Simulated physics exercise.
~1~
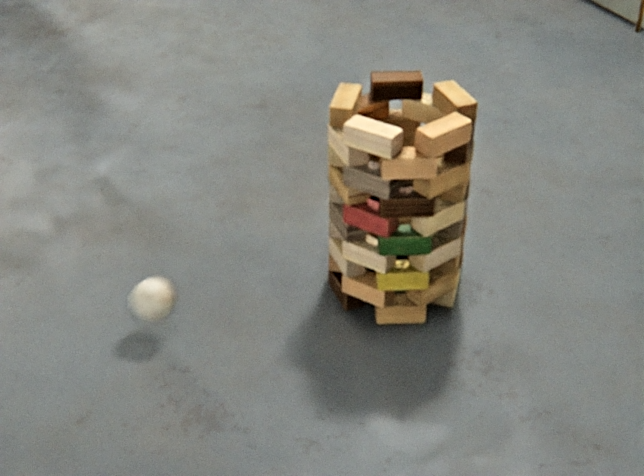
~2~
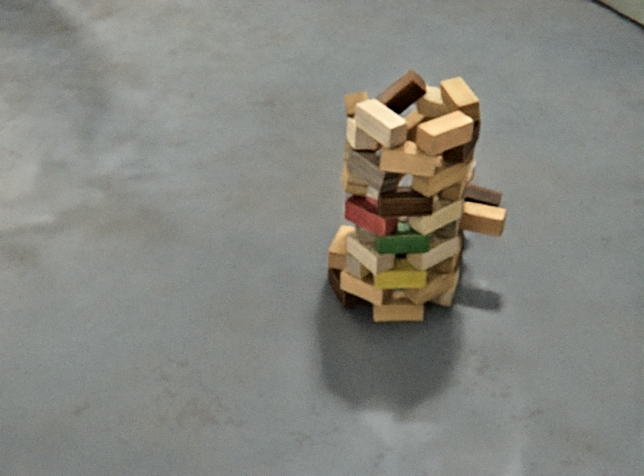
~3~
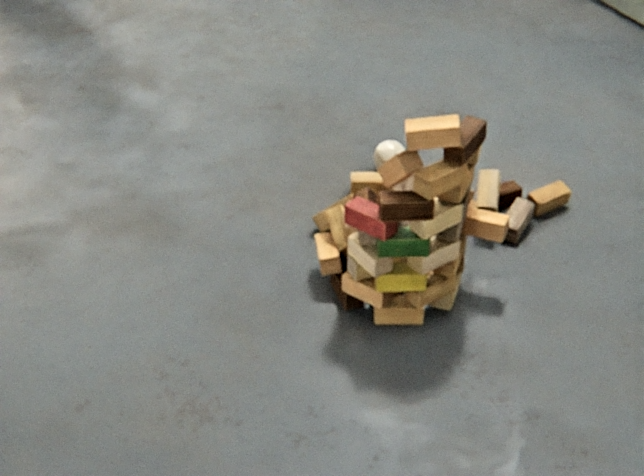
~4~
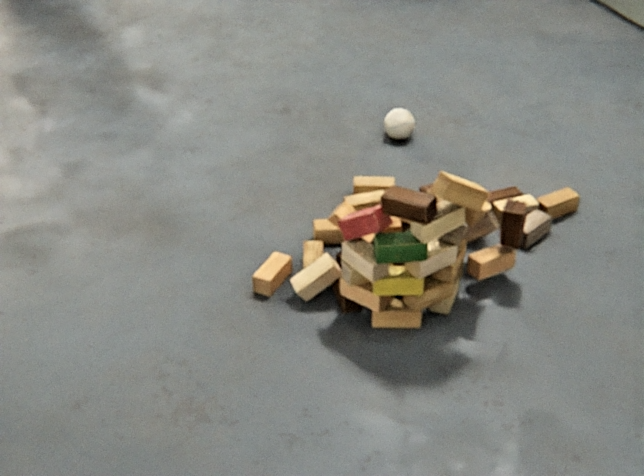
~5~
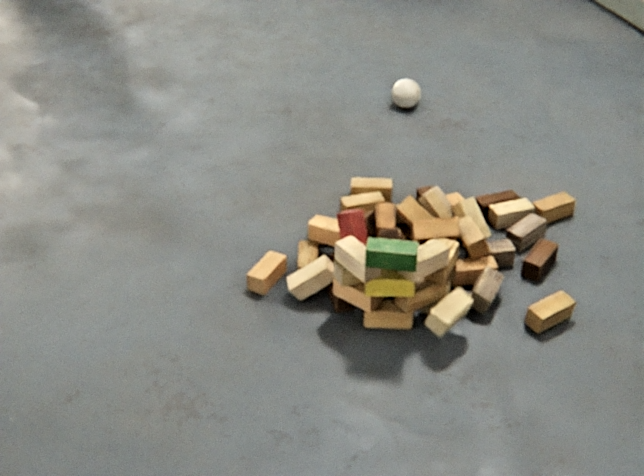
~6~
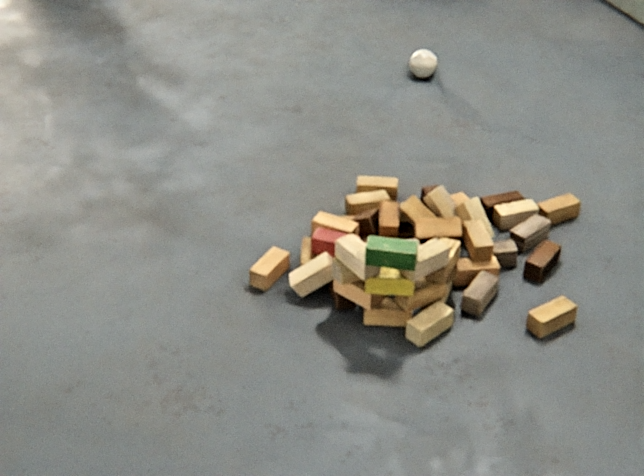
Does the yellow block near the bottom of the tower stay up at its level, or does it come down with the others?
The yellow block stays up at its level, still sitting low in the front of the heap beneath the green block.
